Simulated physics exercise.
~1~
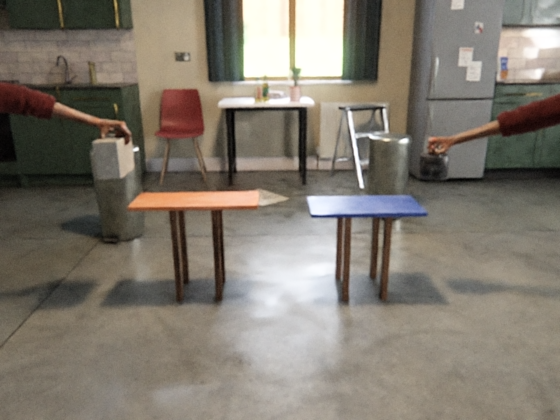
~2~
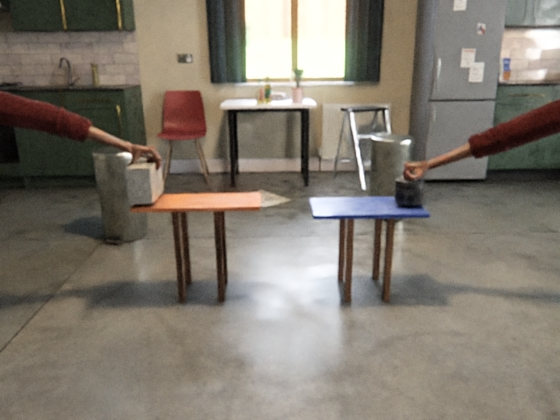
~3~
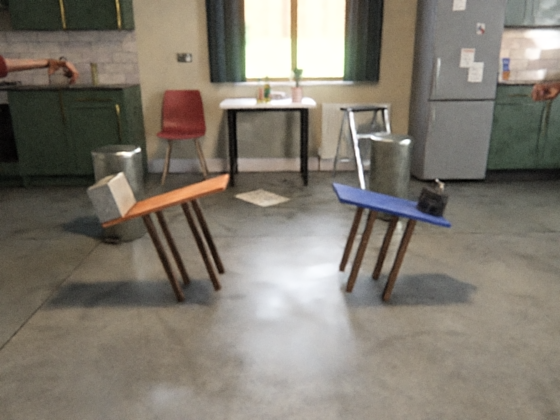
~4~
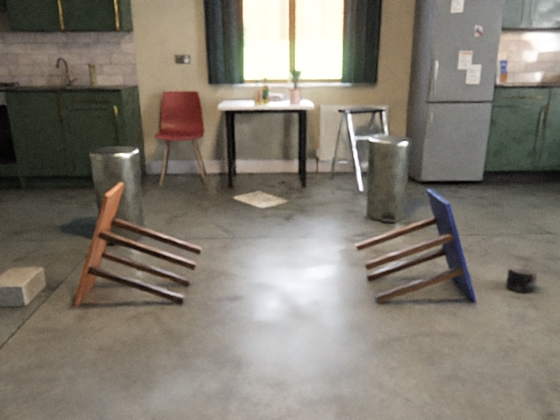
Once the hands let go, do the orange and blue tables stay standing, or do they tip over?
Both tables tip over. The orange one goes over to the left and the blue one to the right, and the objects end up on the floor.
